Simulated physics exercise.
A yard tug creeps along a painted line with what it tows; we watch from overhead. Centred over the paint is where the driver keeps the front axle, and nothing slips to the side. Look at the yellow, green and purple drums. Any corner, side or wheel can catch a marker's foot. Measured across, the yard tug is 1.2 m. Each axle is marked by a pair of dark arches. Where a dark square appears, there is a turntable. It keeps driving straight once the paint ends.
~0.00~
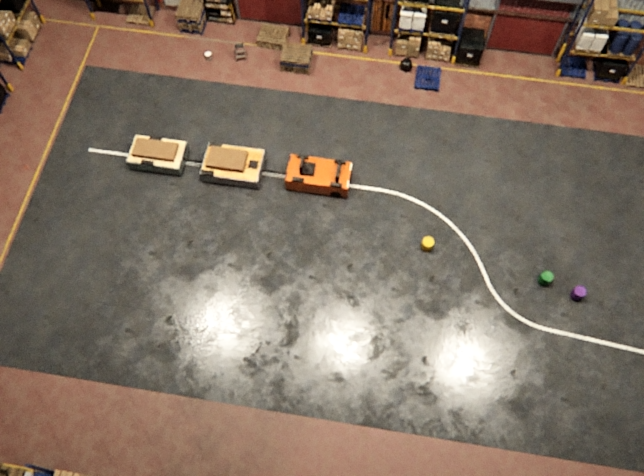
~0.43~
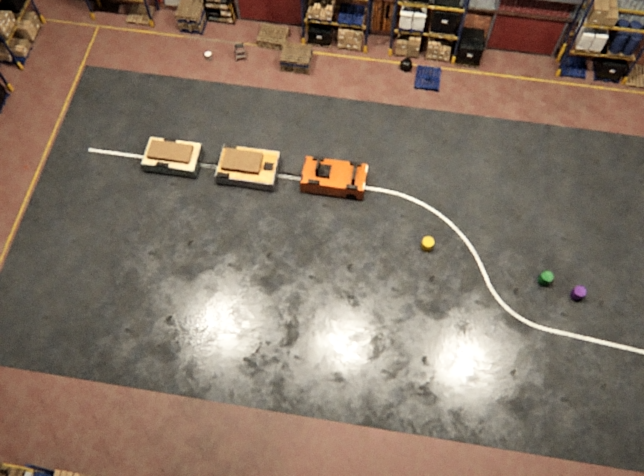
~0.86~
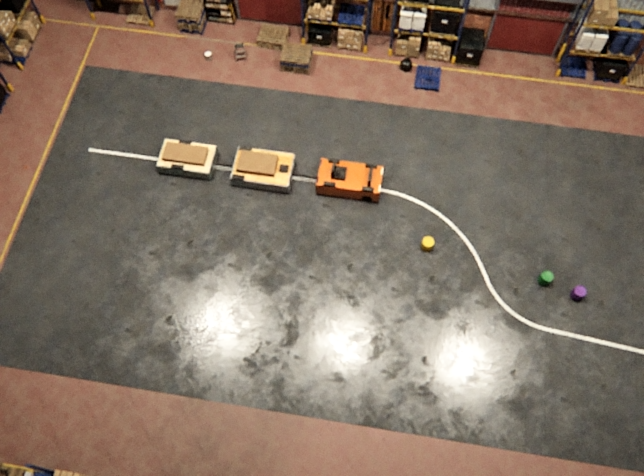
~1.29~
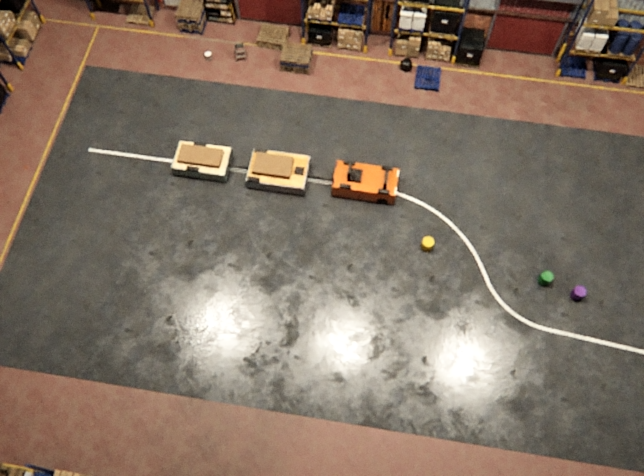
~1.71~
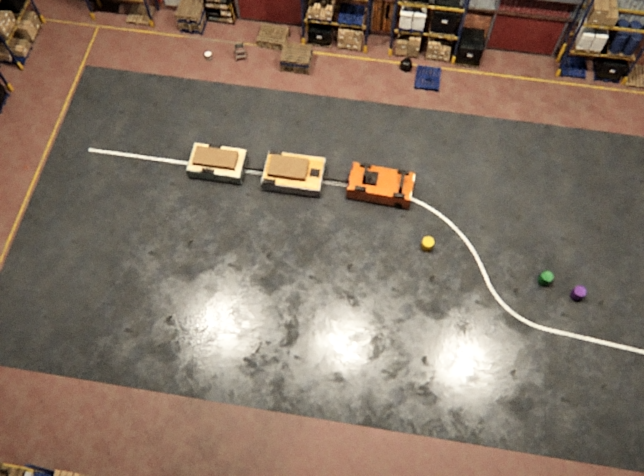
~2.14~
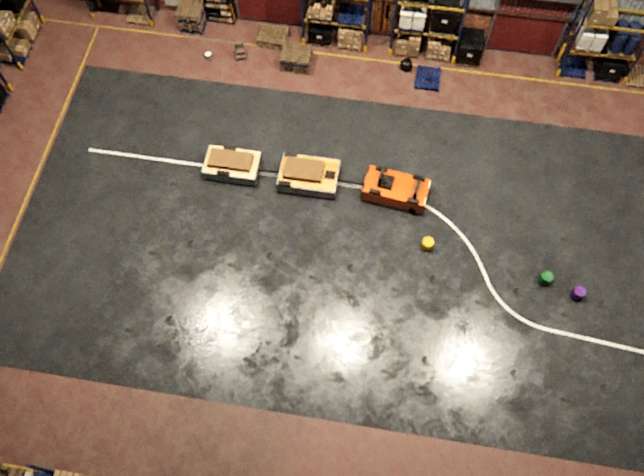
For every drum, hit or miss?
Yellow hit, green miss, purple miss.
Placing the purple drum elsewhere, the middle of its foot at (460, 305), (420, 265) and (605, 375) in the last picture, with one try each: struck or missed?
First clear, second clear, third missed.
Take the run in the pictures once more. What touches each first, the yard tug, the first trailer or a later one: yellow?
Looking at yellow, the answer is the trailer up front.
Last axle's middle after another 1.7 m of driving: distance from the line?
5 cm.
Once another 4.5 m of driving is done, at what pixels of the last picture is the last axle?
Near (333, 177).
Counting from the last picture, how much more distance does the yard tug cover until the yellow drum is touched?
5.0 m.
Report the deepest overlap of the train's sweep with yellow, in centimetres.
Roughly 30 for yellow.
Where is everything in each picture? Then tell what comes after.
The first picture shows nose (346, 175); last axle (151, 150); still straight; yellow (427, 244), green (546, 279), purple (578, 293); 2 trailers.
The second picture shows nose (362, 177); last axle (166, 152); still straight.
The third picture shows nose (378, 179); last axle (181, 154); still straight.
The fourth picture shows nose (393, 182); last axle (196, 156); still straight.
The fifth picture shows nose (409, 186); last axle (211, 159); turned 3°.
The sixth picture shows nose (424, 192); last axle (226, 161); turned 7°; yellow (427, 244), green (546, 279), purple (578, 293).
By 6.0 s, the last axle is at (353, 183) of the last picture, 20 cm off the line; the first trailer has hit yellow.
By 12.0 s, the last axle is at (541, 299) of the last picture, 75 cm off the line; green has been passed with 15 cm to spare.
By 13.0 s, the last axle is at (578, 315) of the last picture, 50 cm off the line; purple has been passed with 15 cm to spare.
By 15.2 s, the last axle is out of the picture, 15 cm off the line; 1 of 3 struck in all.
